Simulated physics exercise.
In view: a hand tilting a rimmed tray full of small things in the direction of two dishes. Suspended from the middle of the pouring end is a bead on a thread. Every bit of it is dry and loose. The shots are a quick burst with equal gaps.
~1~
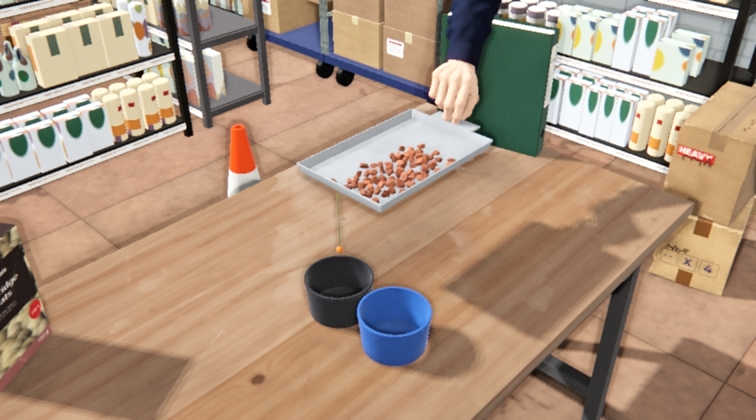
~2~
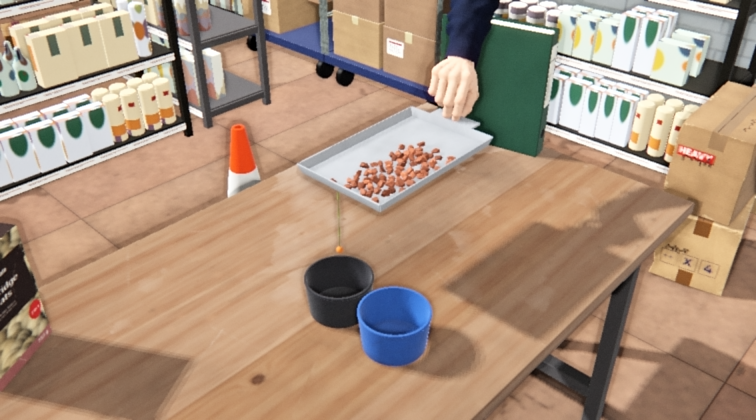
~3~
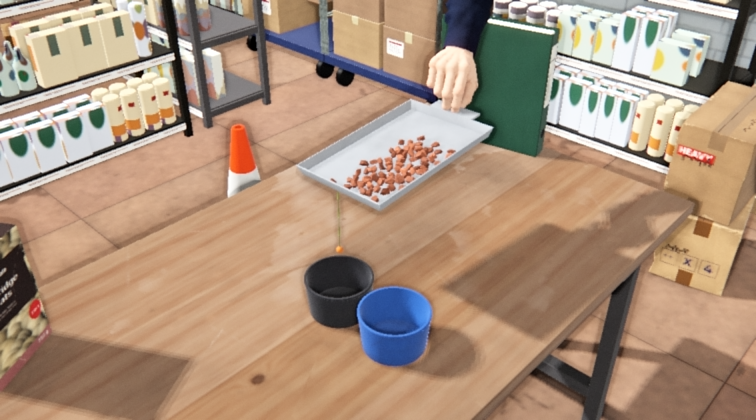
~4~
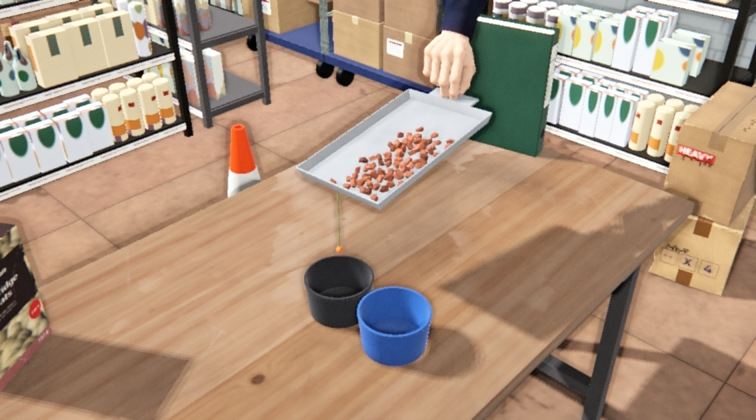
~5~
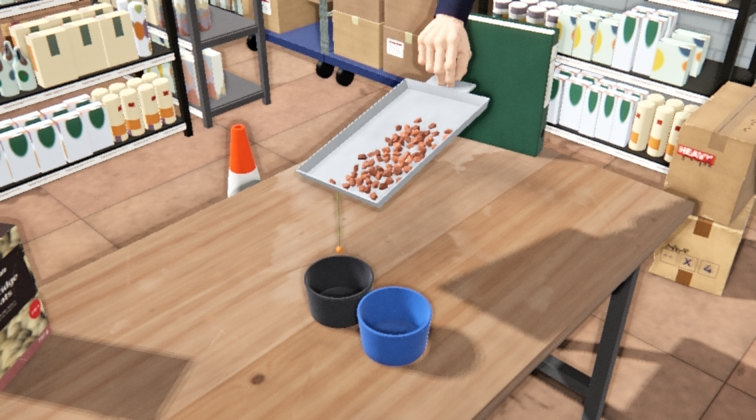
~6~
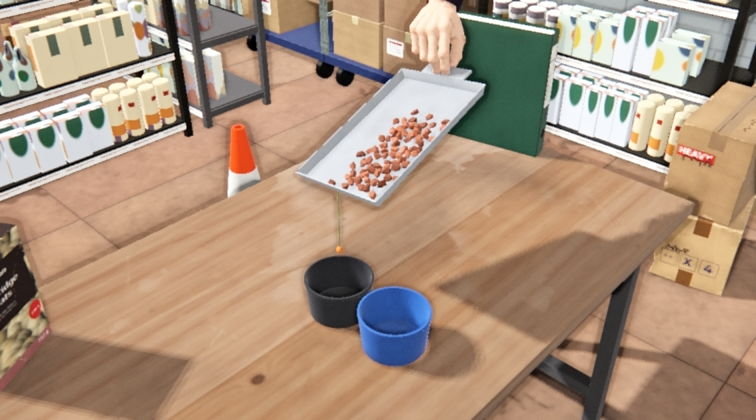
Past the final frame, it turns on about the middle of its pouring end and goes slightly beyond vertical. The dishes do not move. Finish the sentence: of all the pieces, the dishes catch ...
... fewer than half.
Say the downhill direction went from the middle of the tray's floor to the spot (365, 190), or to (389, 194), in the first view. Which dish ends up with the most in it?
Note: Place 1, the dish at the left; place 2, the dish at the left.
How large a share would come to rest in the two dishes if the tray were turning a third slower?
Roughly 10 %.
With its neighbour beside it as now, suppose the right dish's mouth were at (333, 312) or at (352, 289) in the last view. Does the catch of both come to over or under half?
Result, first setup: The minor share; second setup: The bulk.
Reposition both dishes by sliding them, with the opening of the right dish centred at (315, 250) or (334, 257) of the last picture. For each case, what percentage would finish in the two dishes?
Roughly 70% on the first try and 70% on the second.
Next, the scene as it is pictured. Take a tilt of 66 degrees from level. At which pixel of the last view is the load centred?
Centre estimate: (324, 178).
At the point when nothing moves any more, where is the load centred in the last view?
Resting centre, last picture - approx. (293, 281).
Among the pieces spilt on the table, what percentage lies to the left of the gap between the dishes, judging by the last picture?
That's roughly 100 per cent of the pieces.
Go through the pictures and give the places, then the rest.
In the first picture, corners of the pouring end at (302, 163) and (380, 203), level; middle of the load at (398, 174), bits of crushed brick; left dish at (315, 305); right dish at (370, 342); bead on its thread at (340, 250).
In the second picture, corners of the pouring end at (302, 164) and (380, 202), level; middle of the load at (397, 173).
In the third picture, corners of the pouring end at (301, 165) and (379, 201), tipped barely, lowest at the left corner; middle of the load at (397, 169).
In the fourth picture, corners of the pouring end at (301, 167) and (378, 200), tipped a little, lowest at the left corner; middle of the load at (396, 164).
In the fifth picture, corners of the pouring end at (300, 169) and (377, 199), tipped clearly, lowest at the left corner; middle of the load at (395, 159).
In the sixth picture, corners of the pouring end at (300, 170) and (375, 198), tipped clearly, lowest at the left corner; middle of the load at (393, 155); left dish at (315, 305); right dish at (370, 342).
Soon after the last picture, tray tipped steeply; nearly all on the tray; a small part in the air.
A little later, tray tipped past a quarter turn; a stray few on the tray; a small part in the left dish; most outside both; about a quarter in the air.
Later still, tray tipped past a quarter turn; a small part in the left dish; most outside both.
At rest, tray tipped past a quarter turn; none in the right dish; a small part in the left dish; most outside both.
